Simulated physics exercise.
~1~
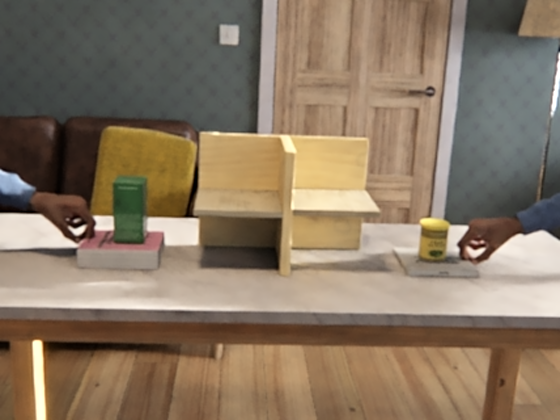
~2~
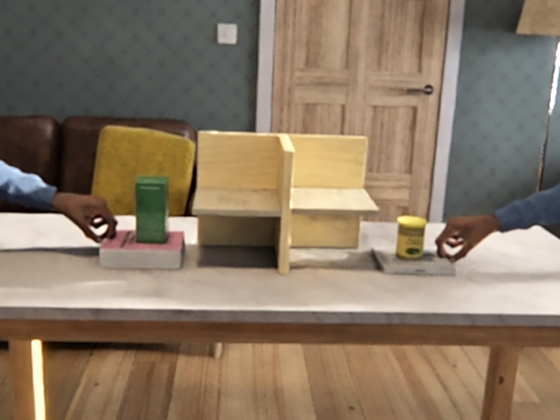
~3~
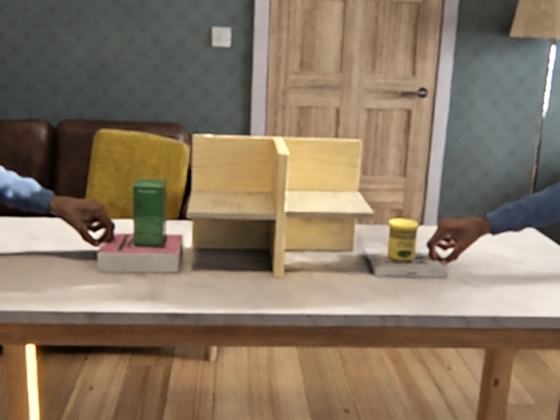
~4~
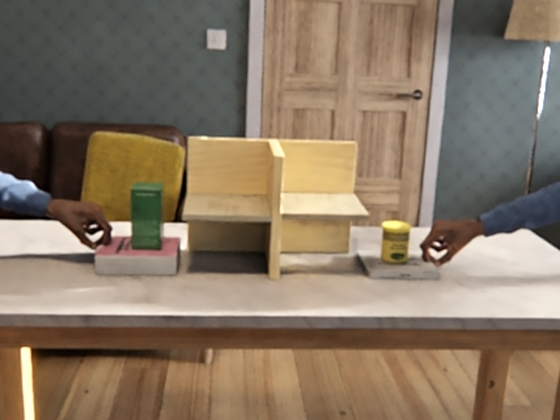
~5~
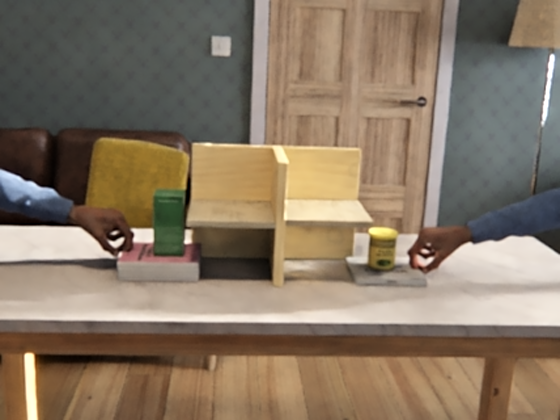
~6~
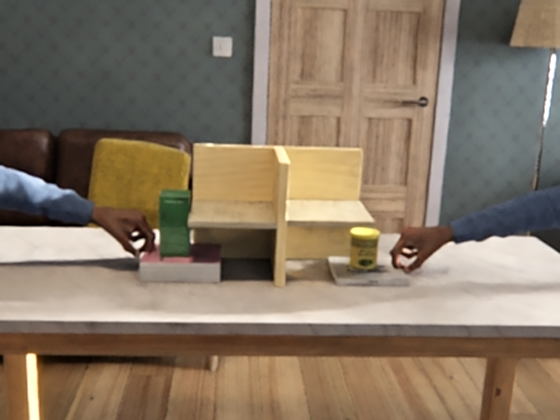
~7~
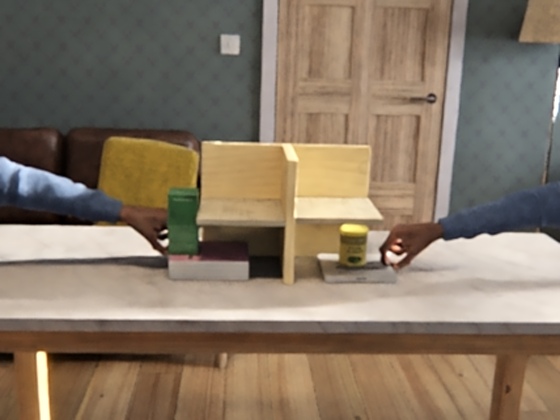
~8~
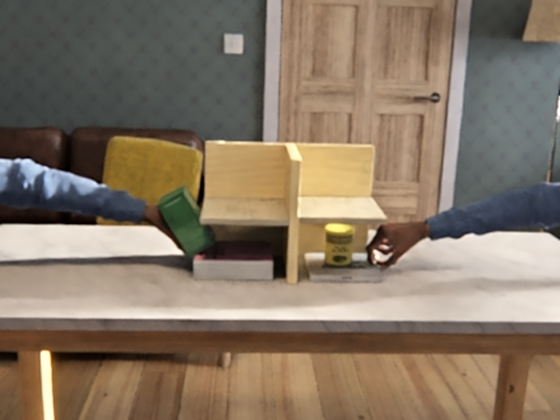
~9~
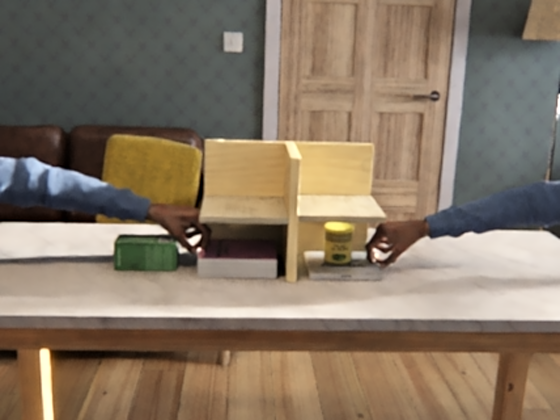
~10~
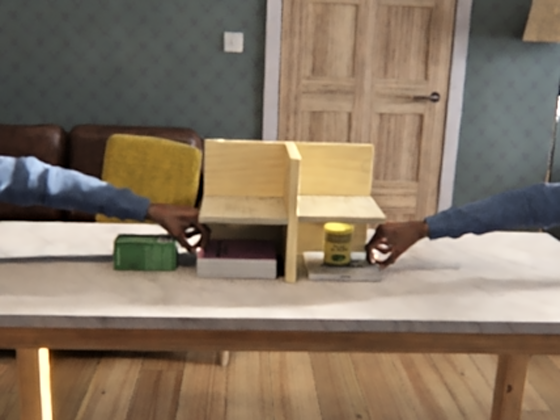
A green carton hits a low shelf and topples while a yellow tin slides under.
